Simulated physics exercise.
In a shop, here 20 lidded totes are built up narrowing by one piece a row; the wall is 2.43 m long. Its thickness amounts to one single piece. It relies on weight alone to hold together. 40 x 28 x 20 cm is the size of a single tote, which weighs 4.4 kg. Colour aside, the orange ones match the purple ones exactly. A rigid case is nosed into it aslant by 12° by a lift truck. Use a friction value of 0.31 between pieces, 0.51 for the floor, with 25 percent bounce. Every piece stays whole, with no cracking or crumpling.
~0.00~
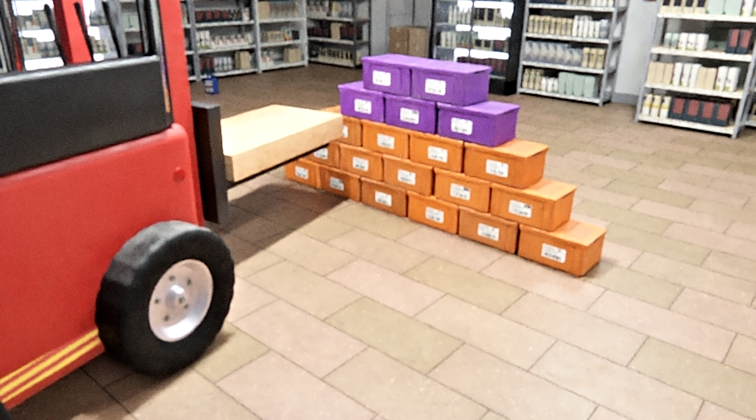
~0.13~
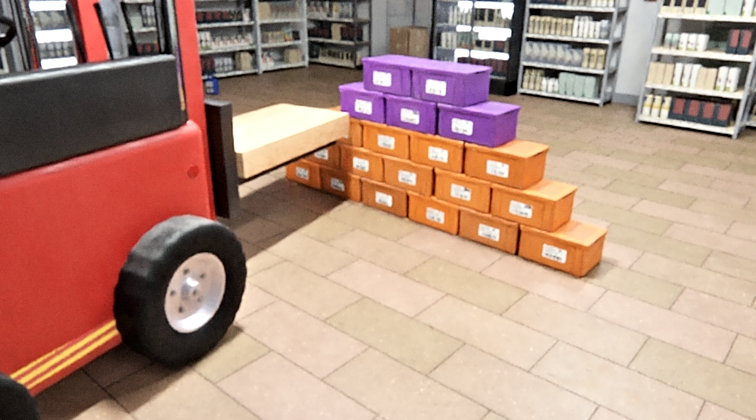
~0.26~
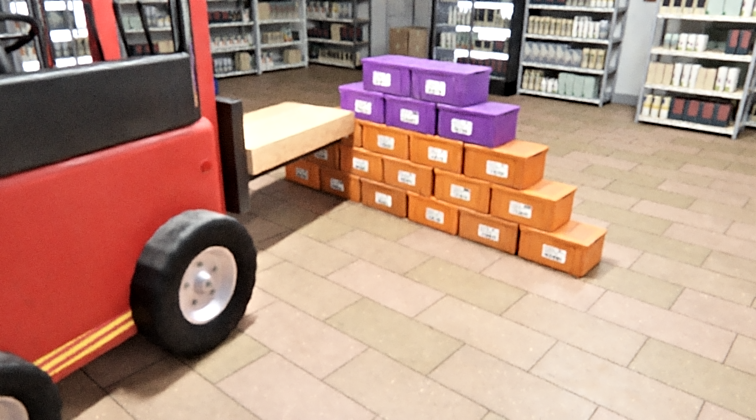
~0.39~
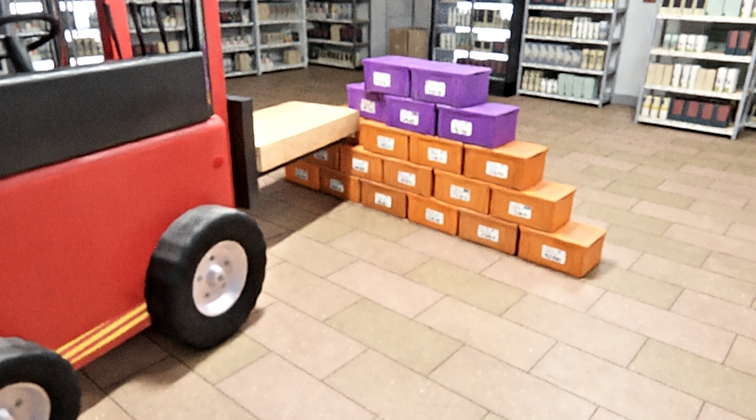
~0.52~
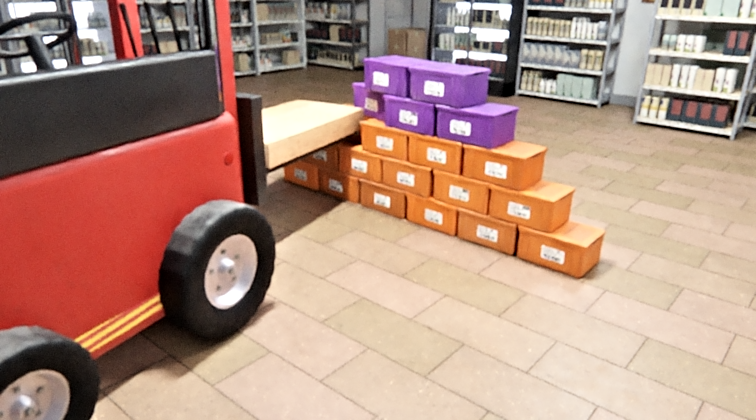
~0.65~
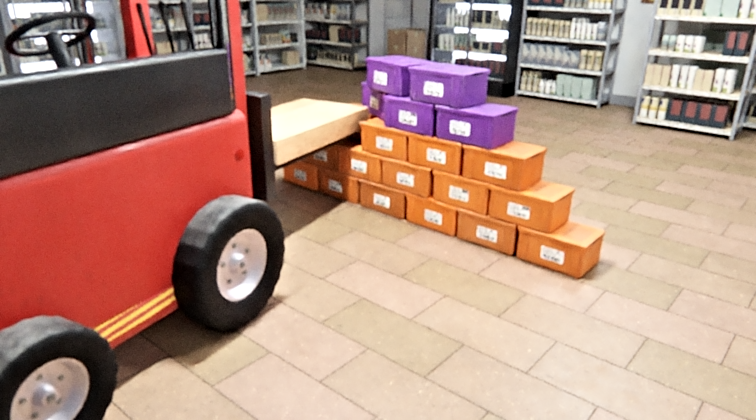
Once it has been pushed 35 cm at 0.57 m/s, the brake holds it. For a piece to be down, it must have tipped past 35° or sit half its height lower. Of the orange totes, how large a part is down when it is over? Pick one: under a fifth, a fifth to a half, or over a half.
Under a fifth.
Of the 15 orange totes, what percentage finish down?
Close to 5 per cent of them end up down.
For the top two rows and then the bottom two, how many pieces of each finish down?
2 and 0.
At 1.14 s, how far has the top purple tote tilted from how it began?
It sits at about 0 degrees.
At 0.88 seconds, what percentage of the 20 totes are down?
5 per cent.
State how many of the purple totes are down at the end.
Purple 2.
After 0.88 s, 1 of the 15 orange totes down (1 of 20 in all colours); top orange tote 48° from how it stood, 12 cm lower.
After 1.14 s, 1 of the 15 orange totes down (3 of 20 in all colours); top orange tote on its side.
In the end (2.3 s), 1 of the 15 orange totes down (3 of 20 in all colours); top orange tote on its side; top purple tote unmoved. That is 7 per cent. From the last view, middles, top orange tote near (379, 160), top purple tote near (448, 85).
